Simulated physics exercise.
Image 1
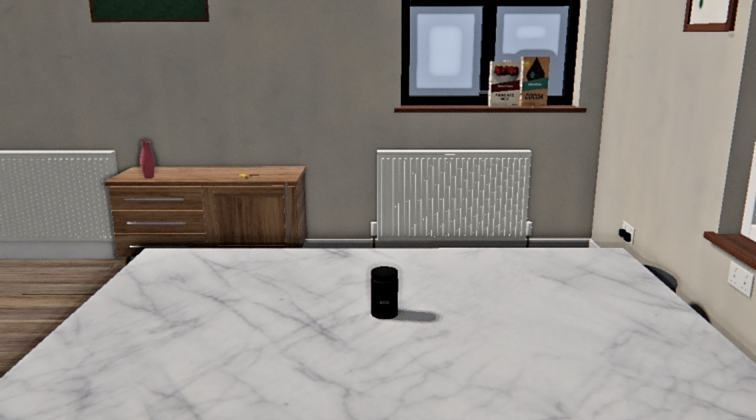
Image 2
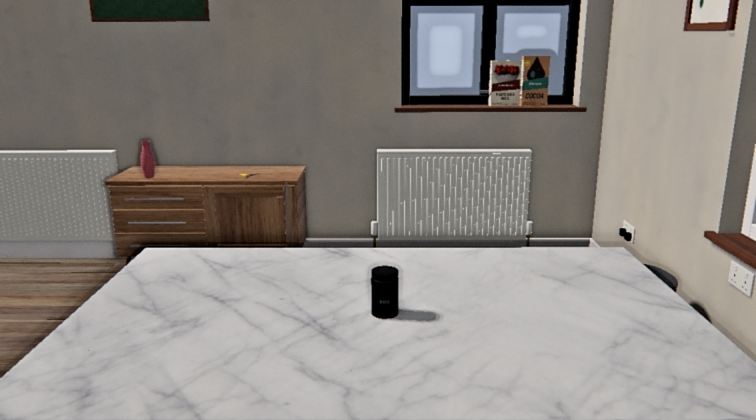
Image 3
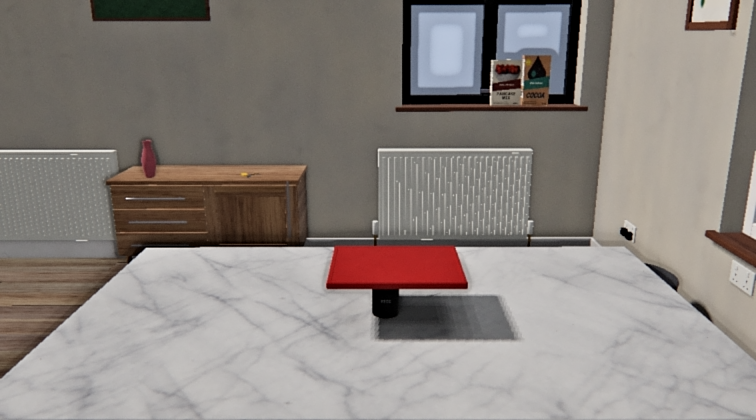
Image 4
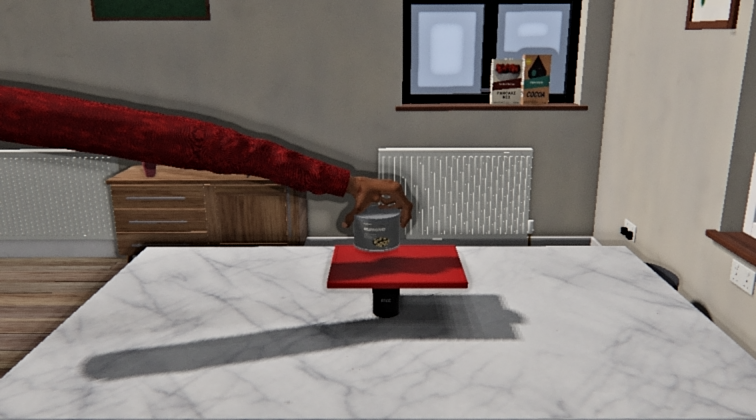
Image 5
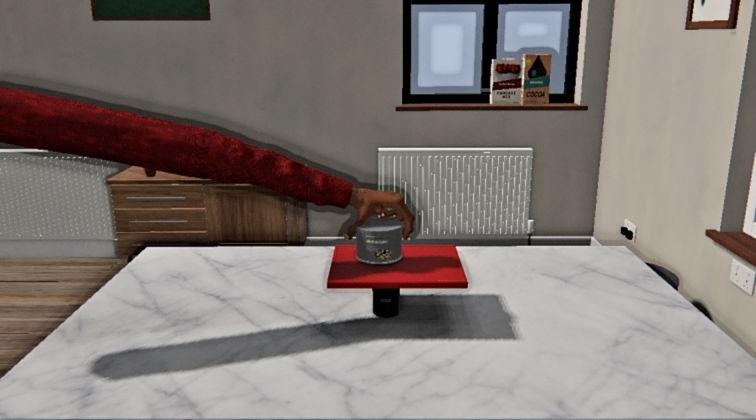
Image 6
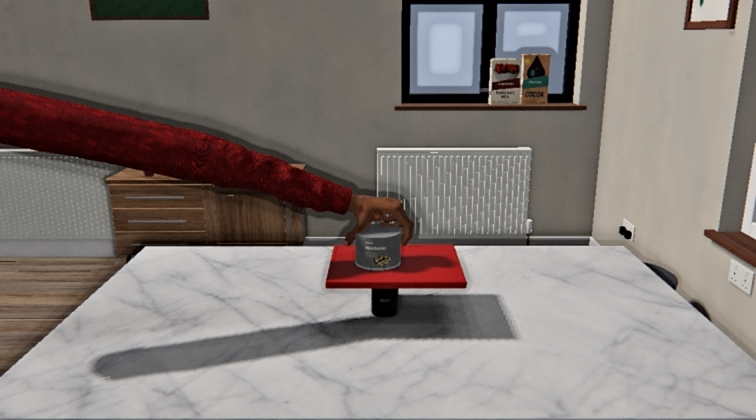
A flat red lid appeared on top of a small black cylinder on a marble table, then a red-sleeved arm reached in from the left and lowered a grey tub onto the lid.
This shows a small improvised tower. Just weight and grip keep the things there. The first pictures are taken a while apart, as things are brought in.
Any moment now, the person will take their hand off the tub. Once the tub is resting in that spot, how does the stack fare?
Looks to me like it is stable after that.
Then, 0.40 s after the last picture, nothing has stirred.
Then, 1.00 s after the last picture, grey tub resting near (378, 247).
At rest, all 3 in place. Seen from the same camera at the end, grey tub near (378, 247). The stack stays up.
